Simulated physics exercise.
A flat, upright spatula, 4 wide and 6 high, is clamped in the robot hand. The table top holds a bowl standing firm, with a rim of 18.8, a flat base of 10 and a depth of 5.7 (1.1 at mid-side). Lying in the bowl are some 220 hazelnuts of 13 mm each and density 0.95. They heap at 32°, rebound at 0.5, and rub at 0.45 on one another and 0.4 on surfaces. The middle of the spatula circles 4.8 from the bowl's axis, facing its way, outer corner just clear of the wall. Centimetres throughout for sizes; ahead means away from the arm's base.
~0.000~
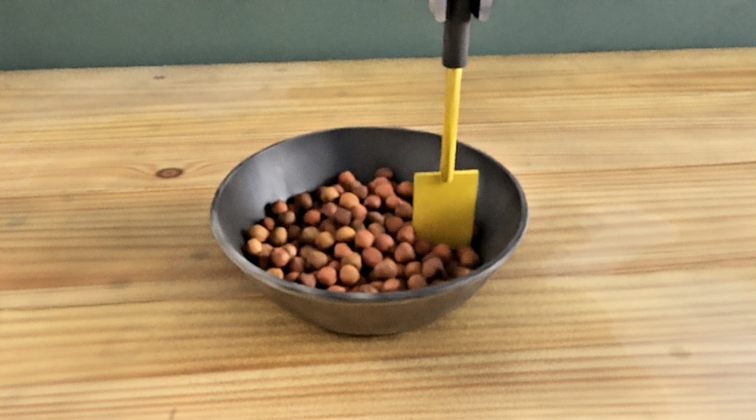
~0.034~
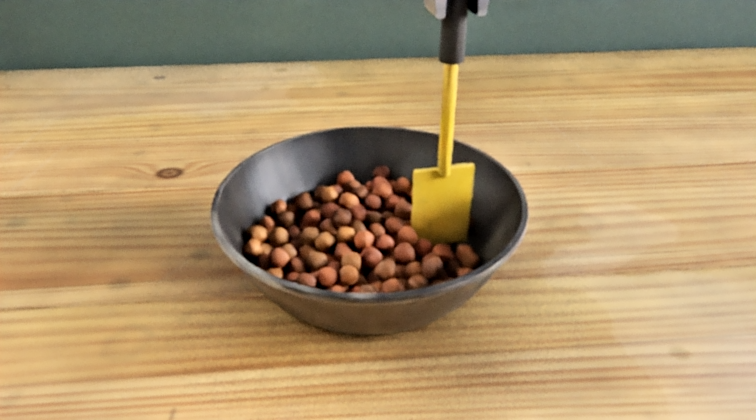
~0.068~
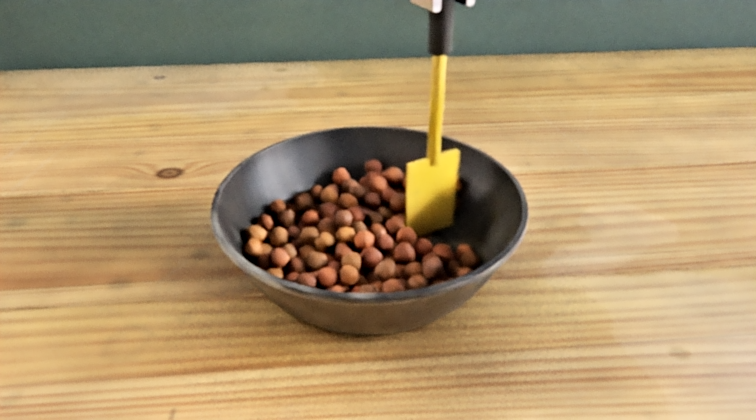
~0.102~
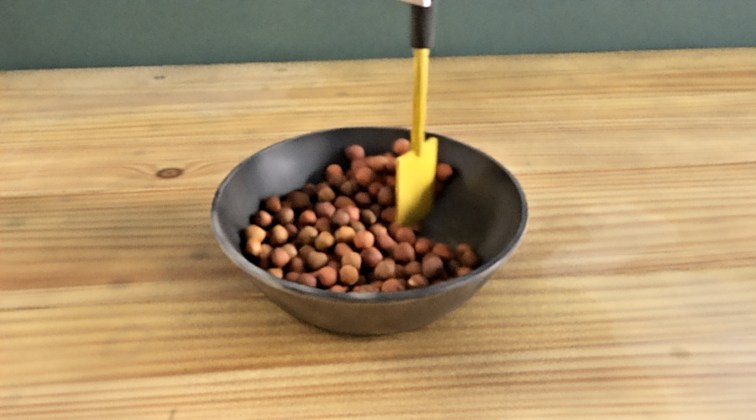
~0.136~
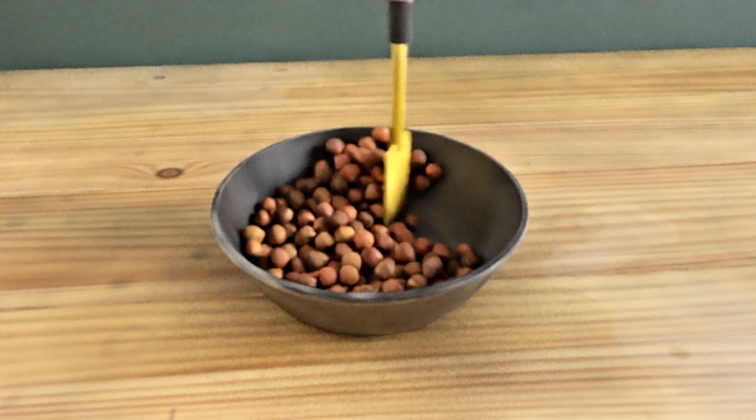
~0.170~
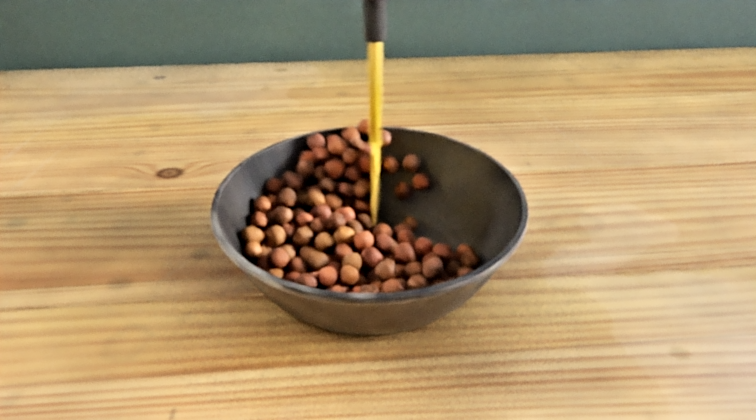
To begin with, a yellow spatula held upright by a robot hand stands at the right side of a dark bowl of small reddish-brown balls. It then sweeps back and leftward through them, turning until it looks edge-on, while balls pile up toward the back and bare bowl shows on the right.
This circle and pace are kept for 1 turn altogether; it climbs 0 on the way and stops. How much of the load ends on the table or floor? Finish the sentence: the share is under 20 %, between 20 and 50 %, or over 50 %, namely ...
The share is under 20 %.
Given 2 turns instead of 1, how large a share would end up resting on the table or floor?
Close to 25 in a hundred.
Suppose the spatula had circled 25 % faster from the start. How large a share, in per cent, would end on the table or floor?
That would be some 20 percent.
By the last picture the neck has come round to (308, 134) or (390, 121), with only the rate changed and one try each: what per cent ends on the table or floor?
First try: About 40 %; second try: About 10 %.
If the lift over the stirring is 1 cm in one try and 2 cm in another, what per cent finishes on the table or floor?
10 % and 5 %.
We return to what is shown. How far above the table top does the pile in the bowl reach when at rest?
Around 5.5 cm above the table.
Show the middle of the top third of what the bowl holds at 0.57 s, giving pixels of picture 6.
About (465, 248).
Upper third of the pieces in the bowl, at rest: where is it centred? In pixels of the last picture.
Looks like roughly (407, 188) to me.
After 0.37 s, 188° round, highest piece 8 above the table; 213 in the bowl, 1 on the table or floor, 6 in flight or on the tool.
After 0.57 s, 296° round, highest piece 8 above the table; 201 in the bowl, 15 on the table or floor, 4 in flight or on the tool.
After 0.87 s, 0° round, highest piece 5 above the table; 196 in the bowl, 24 on the table or floor.
After 1.57 s, 0° round, highest piece 5 above the table; 196 in the bowl, 24 on the table or floor.
In the end, 196 in the bowl, 24 on the table or floor. That is 11 % on the table or floor.
